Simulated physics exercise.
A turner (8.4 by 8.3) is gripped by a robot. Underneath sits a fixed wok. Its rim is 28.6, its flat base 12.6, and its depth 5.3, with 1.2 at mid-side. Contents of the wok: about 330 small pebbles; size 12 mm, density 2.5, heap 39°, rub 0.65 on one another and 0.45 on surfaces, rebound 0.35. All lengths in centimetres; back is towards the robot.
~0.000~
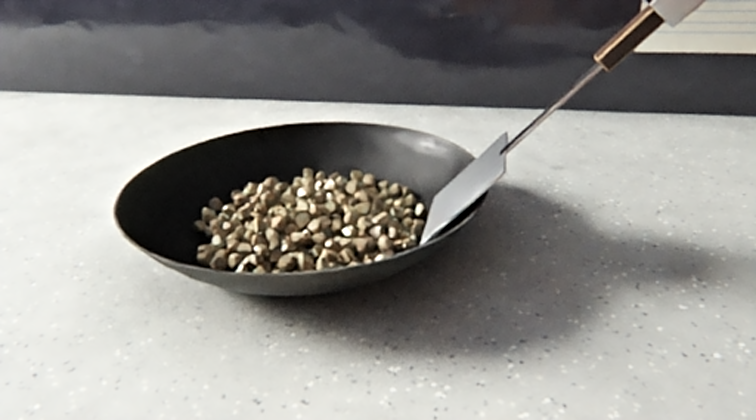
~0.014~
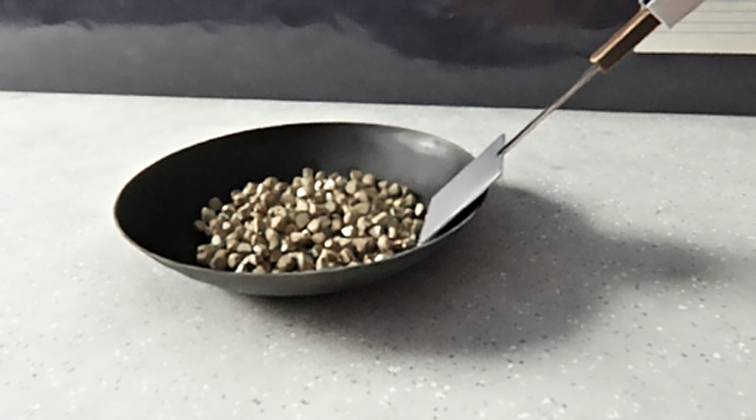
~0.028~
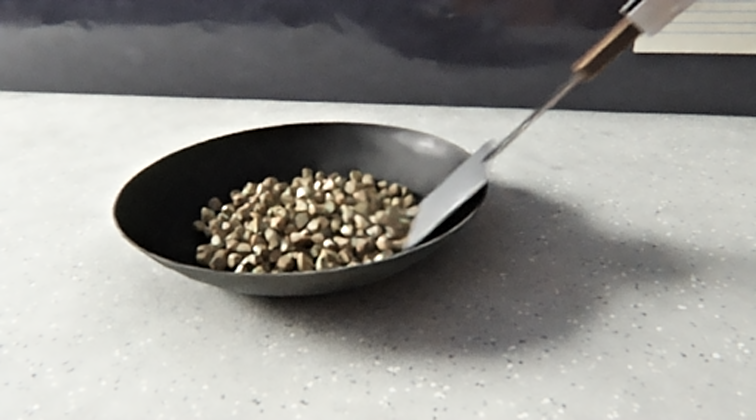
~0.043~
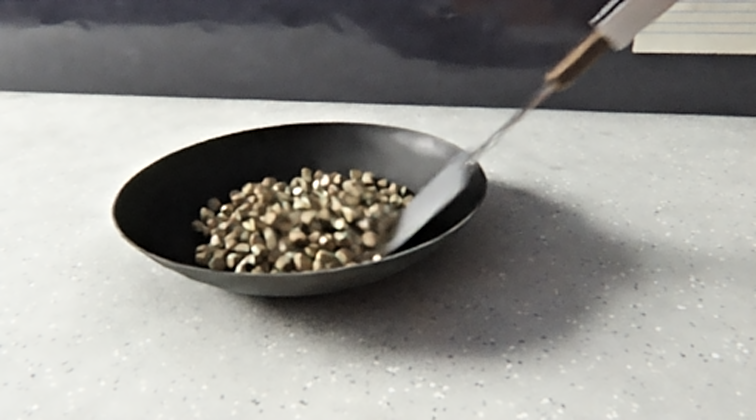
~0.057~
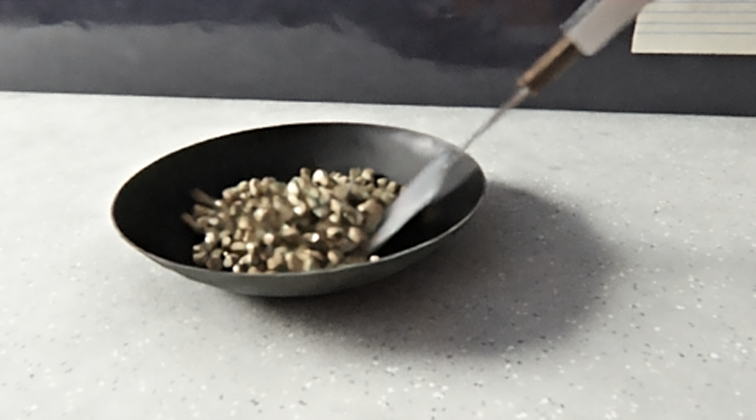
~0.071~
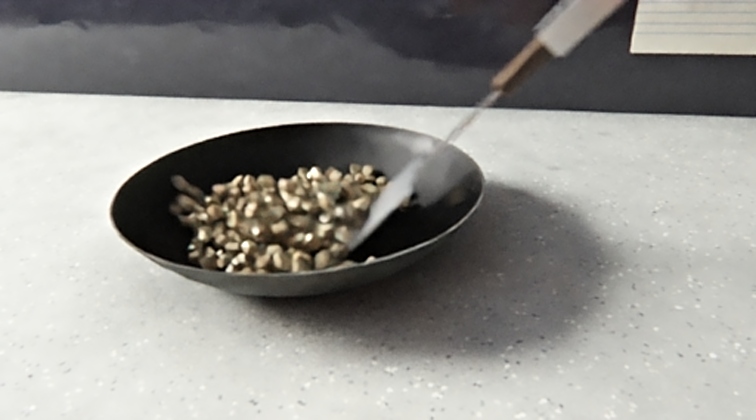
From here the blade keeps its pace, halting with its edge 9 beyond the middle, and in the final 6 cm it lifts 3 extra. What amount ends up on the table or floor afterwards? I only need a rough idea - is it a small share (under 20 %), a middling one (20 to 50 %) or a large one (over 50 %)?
A middling one, 20 to 50 %.
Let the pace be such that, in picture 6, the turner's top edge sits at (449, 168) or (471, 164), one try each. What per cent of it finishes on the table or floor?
Roughly 15 per cent, then roughly 10 per cent.
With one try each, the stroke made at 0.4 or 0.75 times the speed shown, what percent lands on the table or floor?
Some 10 and 30 per cent.
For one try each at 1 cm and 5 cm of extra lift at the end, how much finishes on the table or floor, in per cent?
You'd get some 35 per cent with the first setting and some 25 per cent with the second.
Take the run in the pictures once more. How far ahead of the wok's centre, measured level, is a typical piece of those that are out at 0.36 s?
It comes to near 24 cm ahead of the middle.
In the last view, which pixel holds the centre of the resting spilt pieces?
I'd point to somewhere close to (8, 208).
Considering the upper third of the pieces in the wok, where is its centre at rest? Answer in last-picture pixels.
It is centred near (206, 200).
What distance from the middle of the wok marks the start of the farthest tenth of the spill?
45 cm.
By 0.11 s, sloping 48°, highest piece 8 above the table; 326 in the wok, 2 on the blade or in flight.
By 0.14 s, sloping 48°, highest piece 11 above the table; 324 in the wok, 4 on the blade or in flight.
By 0.36 s, sloping 48°, highest piece 16 above the table; 230 in the wok, 37 on the table or floor, 61 on the blade or in flight.
By 1.41 s, sloping 48°, highest piece 5 above the table; 230 in the wok, 98 on the table or floor.
Final count, 230 in the wok, 98 on the table or floor. That is 30 % on the table or floor.
